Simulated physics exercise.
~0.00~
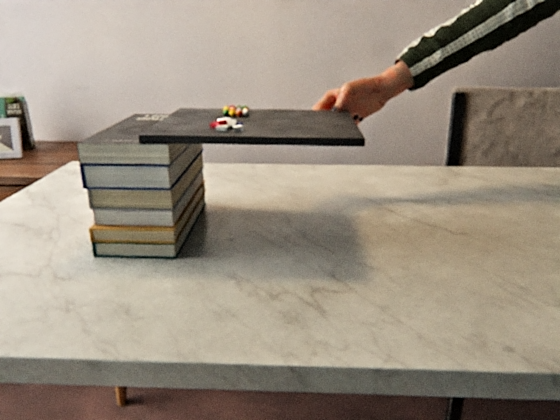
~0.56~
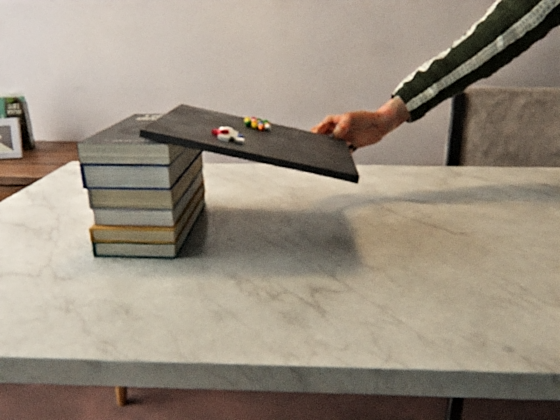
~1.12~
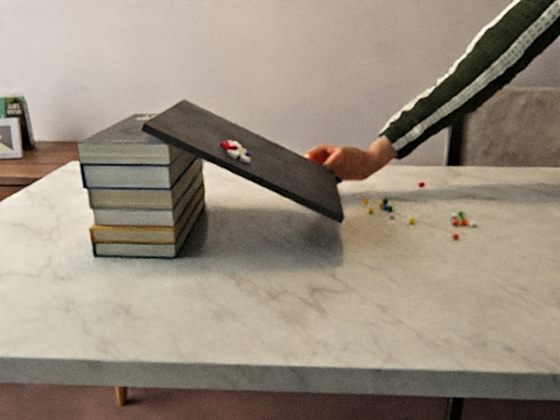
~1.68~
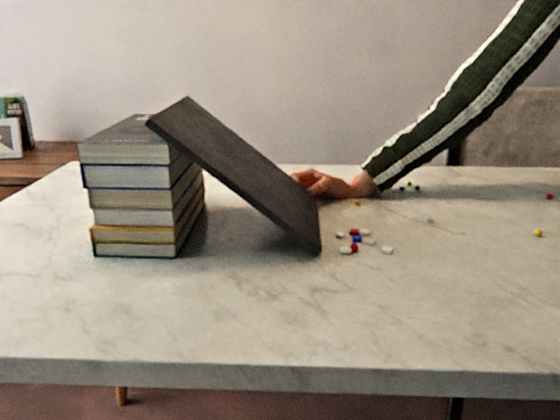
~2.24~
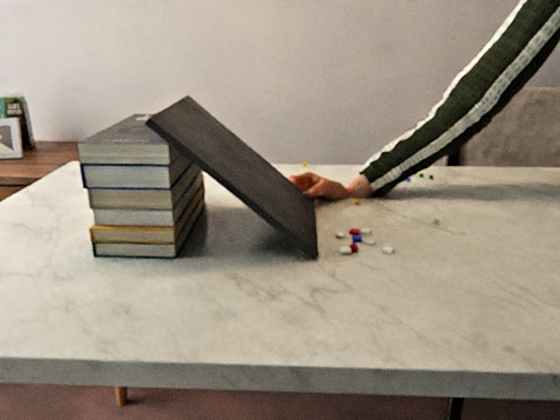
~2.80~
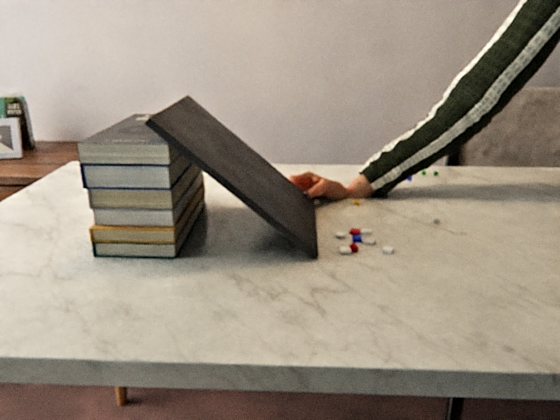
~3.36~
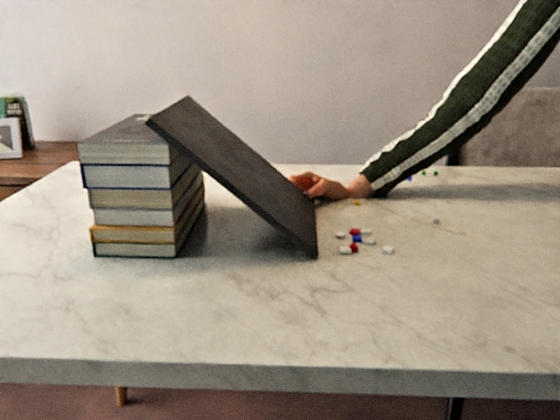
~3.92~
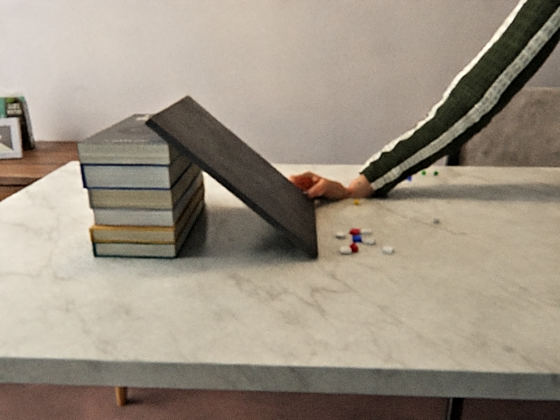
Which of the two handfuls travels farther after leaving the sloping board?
The back handful of round, bead-like pieces goes farther, scattering well across the table, while the capsule-like pieces from the front stay close to the foot of the board.
